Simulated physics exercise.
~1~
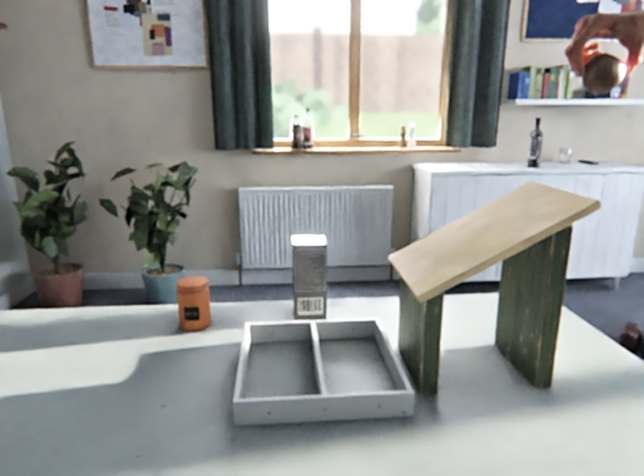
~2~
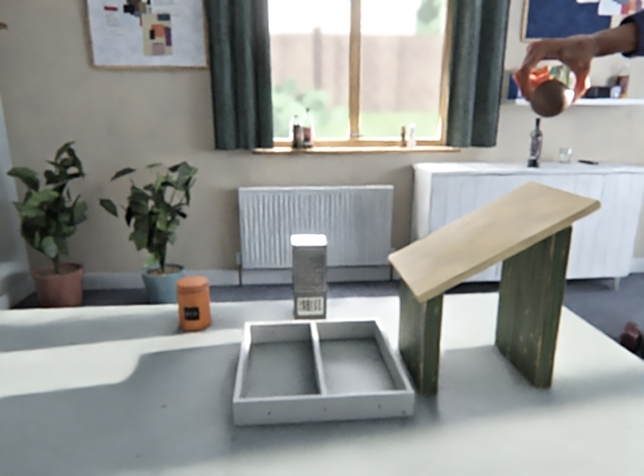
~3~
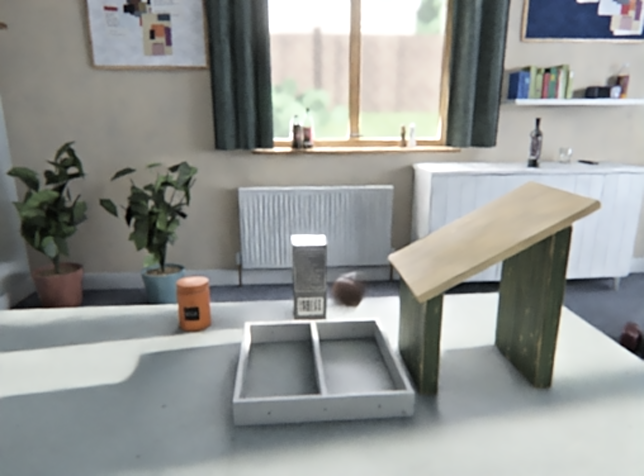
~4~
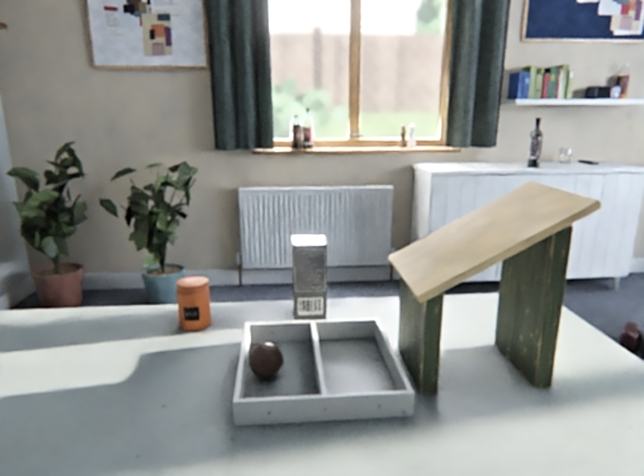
At the start, a hand holds a round brown onion at the upper right, above a sloping wooden board on green supports, while a two-bay tray, a grey carton and an orange jar sit on the pale table. The hand carries the onion left and down towards the raised end of the board. The hand then lets go and is gone from view, and the onion appears past the board's low end, in the air near the carton. Finally, the onion rests in the tray's left bay, farther from the board, with the carton and jar still in place.
